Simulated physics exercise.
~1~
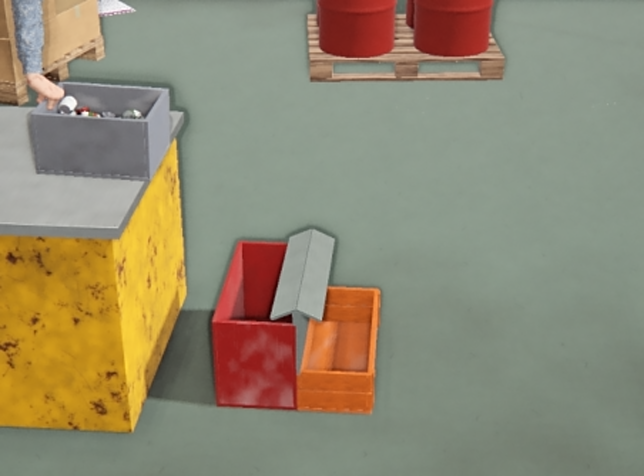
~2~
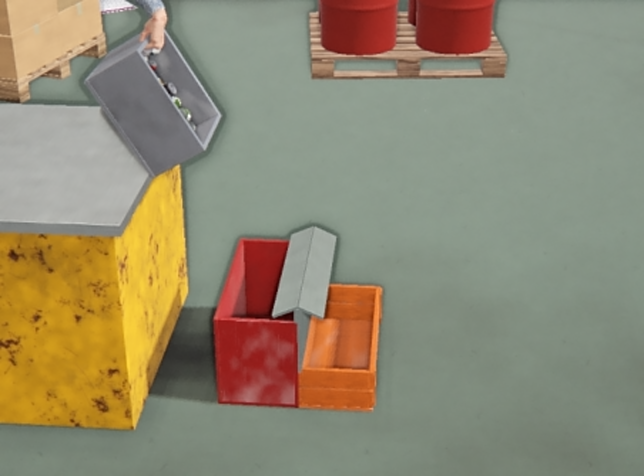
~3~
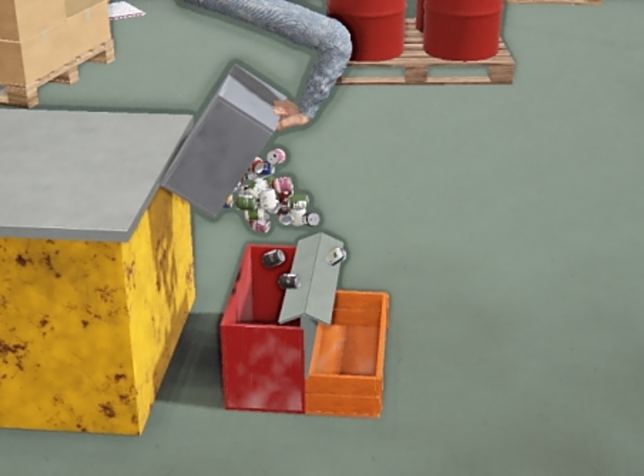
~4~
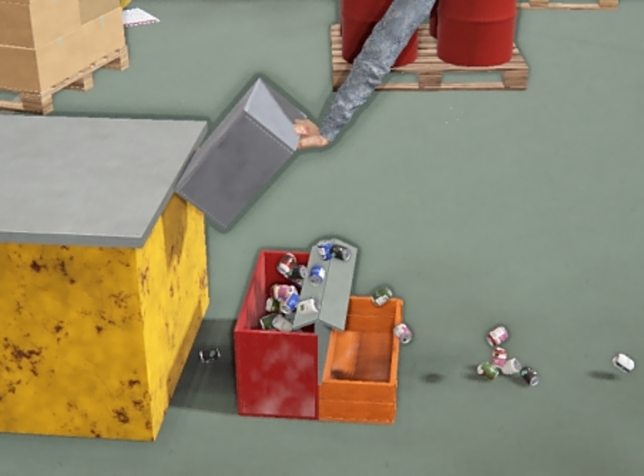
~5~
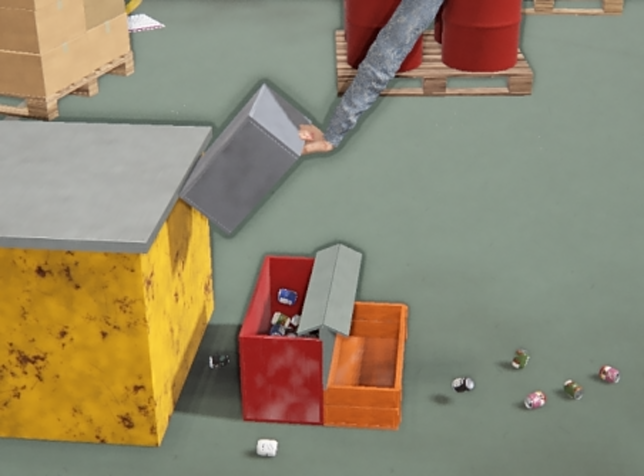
We see a hand tip a grey tote of small cans over the edge of a yellow bench, spilling them toward a red tote and an orange box below; many land in the red tote, while others scatter across the floor as the grey tote stays tilted.
